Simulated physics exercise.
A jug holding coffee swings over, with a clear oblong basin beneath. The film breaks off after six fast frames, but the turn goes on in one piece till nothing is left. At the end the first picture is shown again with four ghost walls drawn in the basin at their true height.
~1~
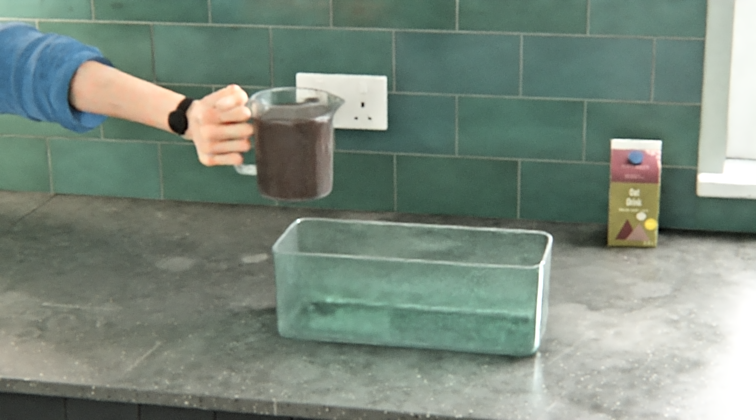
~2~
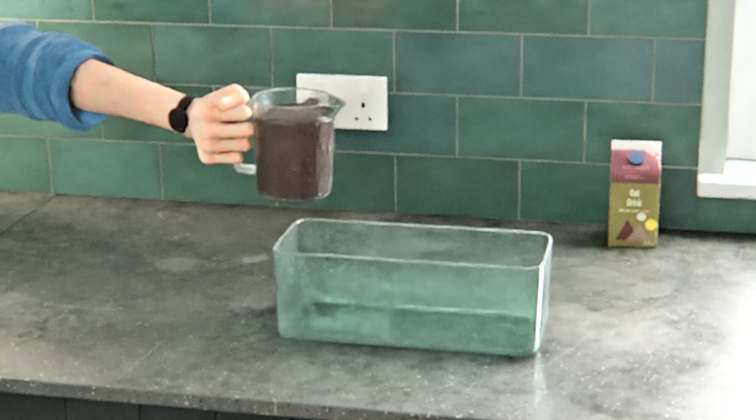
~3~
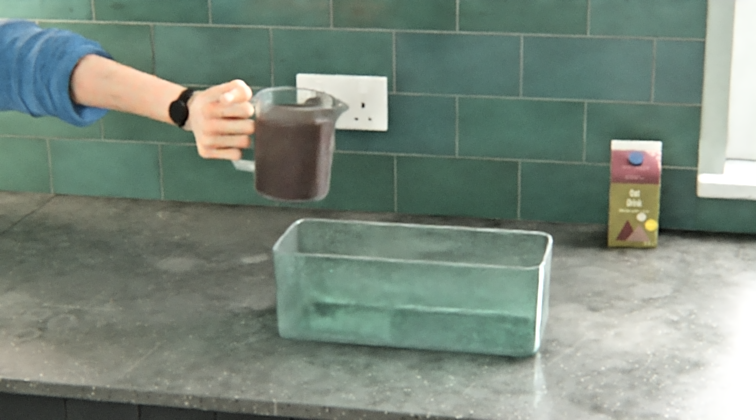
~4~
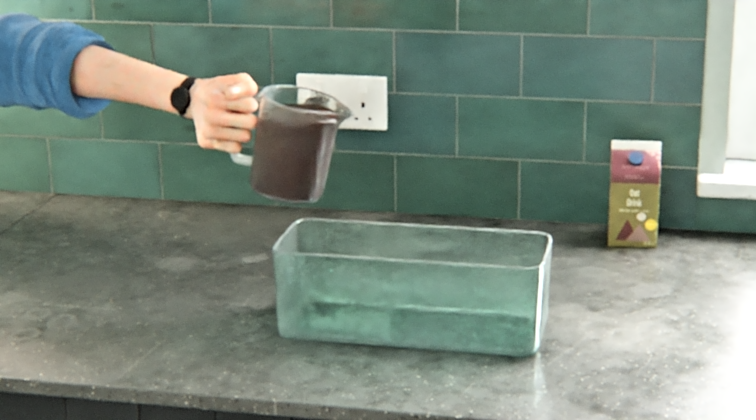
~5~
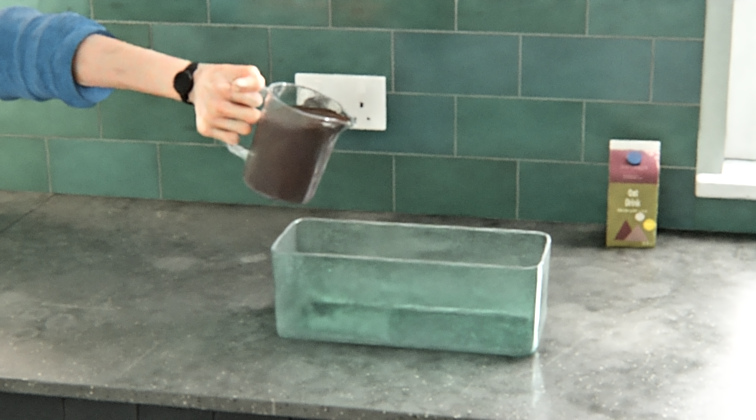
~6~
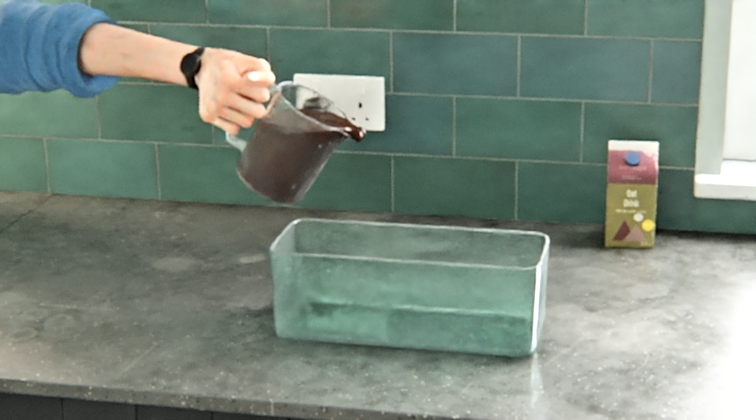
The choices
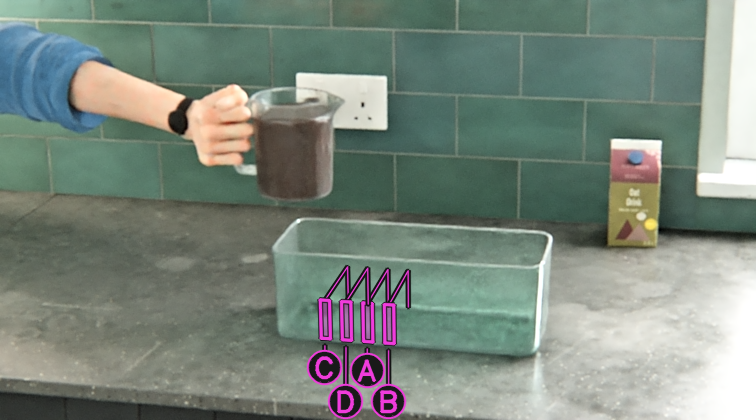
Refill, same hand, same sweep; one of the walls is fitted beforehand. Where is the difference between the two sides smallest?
The answer is position B.
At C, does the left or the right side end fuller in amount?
The right one.
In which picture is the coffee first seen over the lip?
In picture 6.
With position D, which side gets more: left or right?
The right one.
In magenta, A at (367, 348); B at (388, 350); C at (324, 345); D at (345, 347).
If A is chosen, about 21 % ends left of the wall and 78 % right of it.
If B is chosen, about 50 % ends left of the wall and 49 % right of it.
If C is chosen, about 4 % ends left of the wall and 96 % right of it.
If D is chosen, about 3 % ends left of the wall and 96 % right of it.
